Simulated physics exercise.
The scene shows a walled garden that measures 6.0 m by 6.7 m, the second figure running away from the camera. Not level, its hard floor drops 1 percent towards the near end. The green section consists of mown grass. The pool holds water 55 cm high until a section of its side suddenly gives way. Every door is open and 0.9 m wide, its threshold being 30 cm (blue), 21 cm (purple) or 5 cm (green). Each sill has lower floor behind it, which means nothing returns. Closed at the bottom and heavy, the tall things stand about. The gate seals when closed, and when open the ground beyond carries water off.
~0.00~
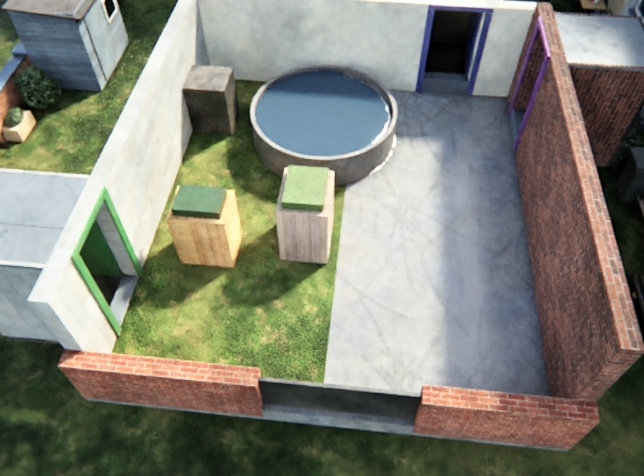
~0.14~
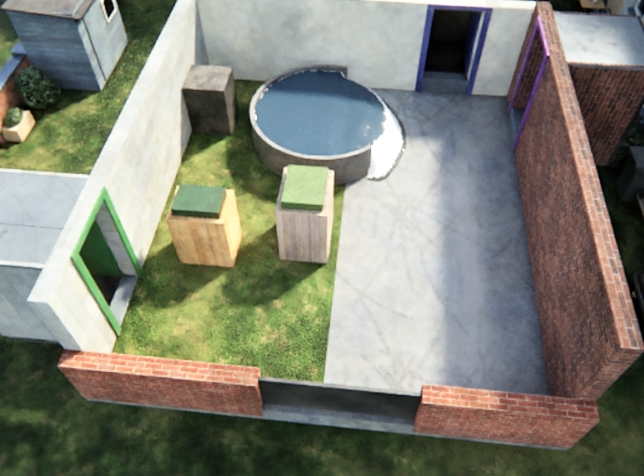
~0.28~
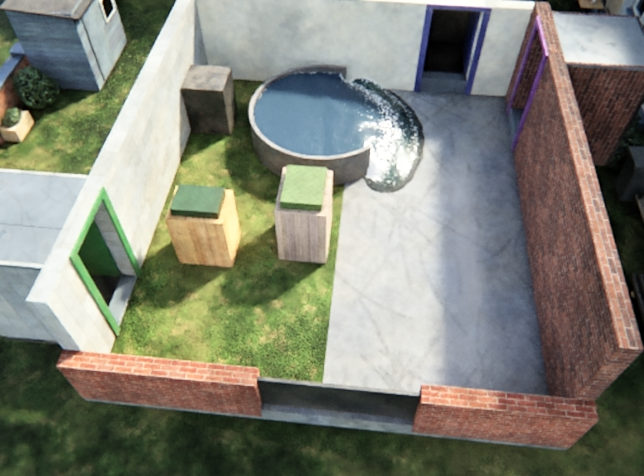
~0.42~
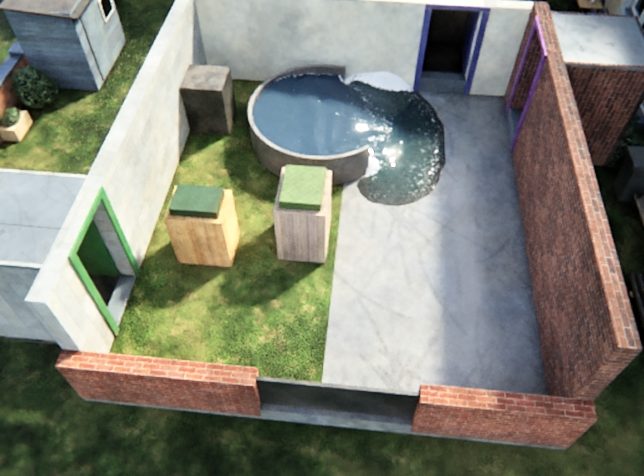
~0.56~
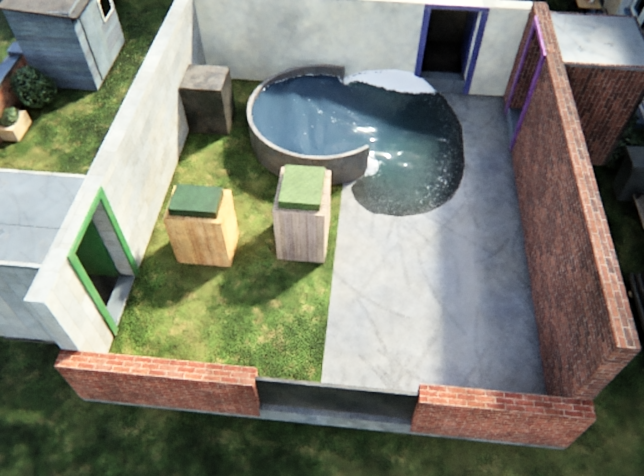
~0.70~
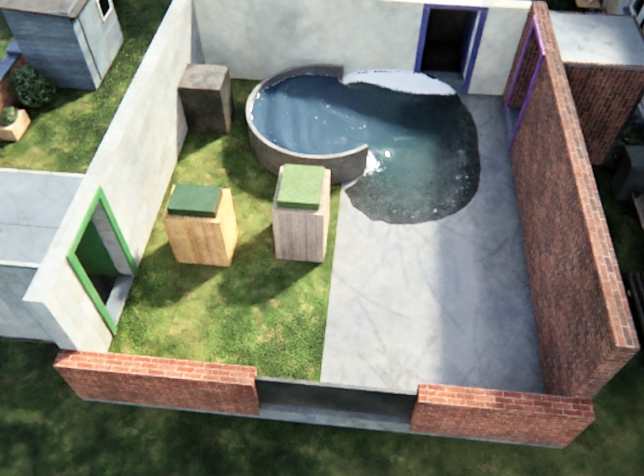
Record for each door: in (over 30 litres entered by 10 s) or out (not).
Log: Blue door out, purple door in, green door in.
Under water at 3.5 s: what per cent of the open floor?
Some 45 per cent of the floor is wet.
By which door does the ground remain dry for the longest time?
That would be the green one.
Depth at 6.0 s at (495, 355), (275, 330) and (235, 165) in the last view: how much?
The depths come out at 15, 10 and 0 centimetres, in the order listed.
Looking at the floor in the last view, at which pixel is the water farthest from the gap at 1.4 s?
About pixel (519, 252).
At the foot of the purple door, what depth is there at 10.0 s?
It's about 3.5 cm.
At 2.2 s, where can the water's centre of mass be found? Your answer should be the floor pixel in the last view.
Its balance point sits around (400, 142).
After 1.4 s water covers 30 % of the floor and is deepest (41 cm) near (498, 100); blue door 18 cm at the sill, 0 L in, purple door 33 cm at the sill, 1 L in, green door not reached.
After 2.2 s water covers 35 % of the floor and is deepest (42 cm) near (489, 99); blue door 18 cm at the sill, 0 L in, purple door 40 cm at the sill, 63 L in, green door not reached.
After 3.5 s water covers 45 % of the floor and is deepest (25 cm) near (503, 130); blue door 23 cm at the sill, 1 L in, purple door 25 cm at the sill, 138 L in, green door not reached.
After 6.0 s water covers 75 % of the floor and is deepest (20 cm) near (514, 416); blue door 8 cm at the sill, 1 L in, purple door 9 cm at the sill, 144 L in, green door not reached.
After 10.0 s water covers 95 % of the floor and is deepest (14 cm) near (100, 375); blue door 3 cm at the sill, 1 L in, purple door 3 cm at the sill, 144 L in, green door 12 cm at the sill, 62 L in.
